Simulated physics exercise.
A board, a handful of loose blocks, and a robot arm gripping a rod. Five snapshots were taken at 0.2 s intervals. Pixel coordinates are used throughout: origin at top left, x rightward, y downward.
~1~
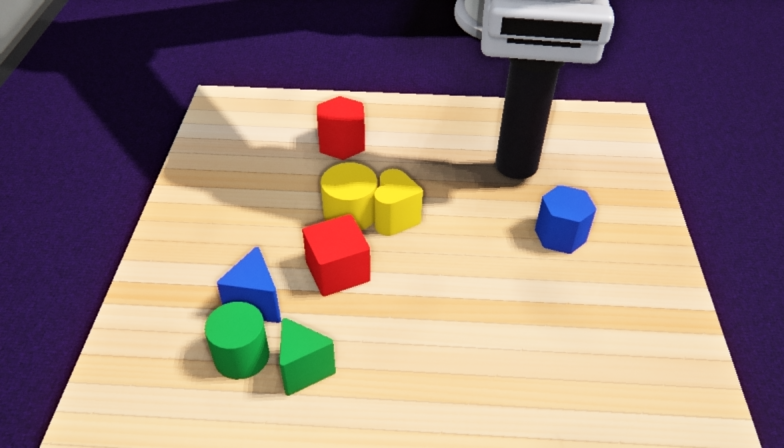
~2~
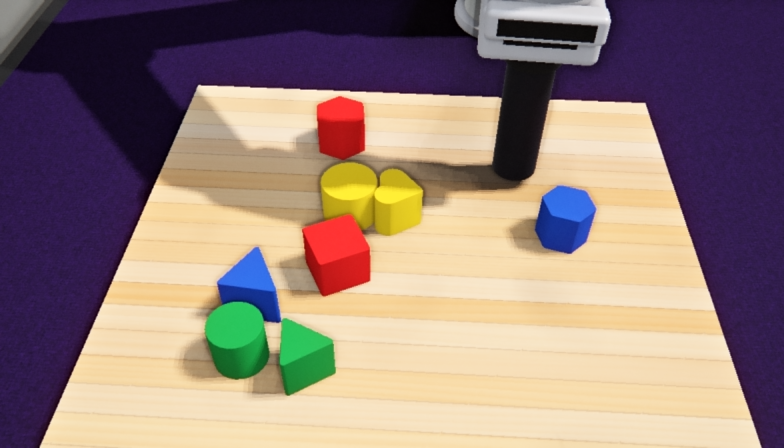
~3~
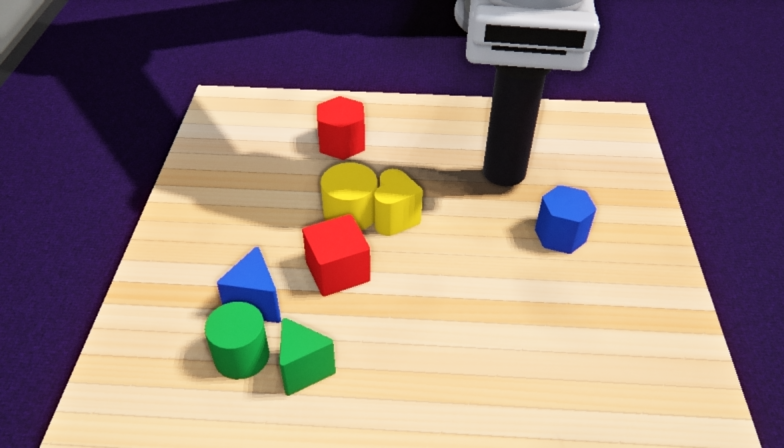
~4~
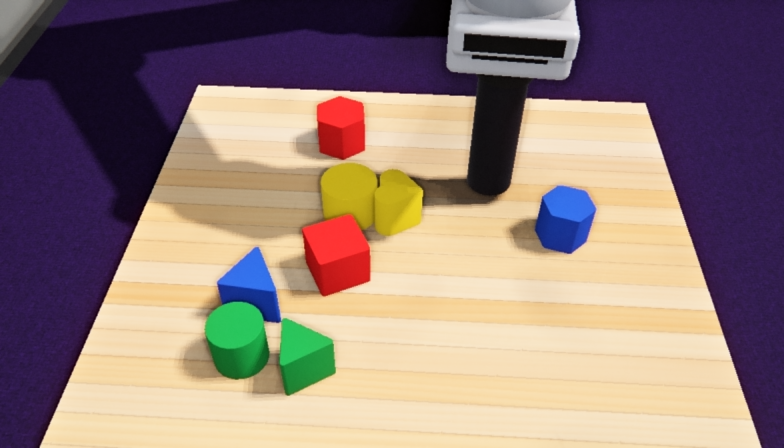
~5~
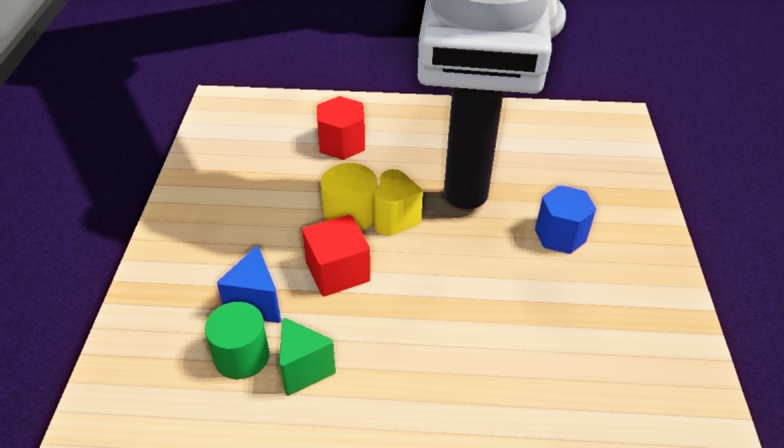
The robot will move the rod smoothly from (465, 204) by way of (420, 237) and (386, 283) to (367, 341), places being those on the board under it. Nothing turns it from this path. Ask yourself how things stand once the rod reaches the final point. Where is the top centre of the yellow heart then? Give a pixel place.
About (367, 205).
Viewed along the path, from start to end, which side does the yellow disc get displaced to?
To the path's right.
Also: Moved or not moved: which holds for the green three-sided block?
It ends up on the same spot.
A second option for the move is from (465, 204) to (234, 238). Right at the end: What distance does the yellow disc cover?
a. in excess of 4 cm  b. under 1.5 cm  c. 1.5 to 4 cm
Answer: A.
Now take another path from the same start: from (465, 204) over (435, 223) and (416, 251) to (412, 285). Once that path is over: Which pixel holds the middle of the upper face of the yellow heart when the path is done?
Just about (378, 201).
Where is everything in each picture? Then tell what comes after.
The first picture shows tip of the rod at (516, 165), middles of tops, green three-sided block at (299, 341), red square at (336, 238), yellow disc at (349, 180), yellow heart at (396, 186).
The second picture shows rod at (513, 167), nothing pushed.
The third picture shows rod at (504, 172), nothing pushed.
The fourth picture shows rod at (489, 181), nothing pushed.
The fifth picture shows rod at (466, 194), green three-sided block at (299, 341), red square at (336, 238), yellow disc at (349, 180), yellow heart at (396, 186).
What follows on the original path. One third of the way, rod at (421, 228); yellow disc at (337, 178); yellow heart at (376, 196), turned 30° clockwise.
Two thirds of the way, rod at (386, 273); red square at (331, 241), turned 15° clockwise; yellow disc at (335, 178); yellow heart at (367, 205), turned 65° clockwise.
At the end, rod at (367, 332); green three-sided block unmoved; red square at (328, 244), turned 30° clockwise; yellow disc at (335, 178); yellow heart at (367, 205), turned 65° clockwise.
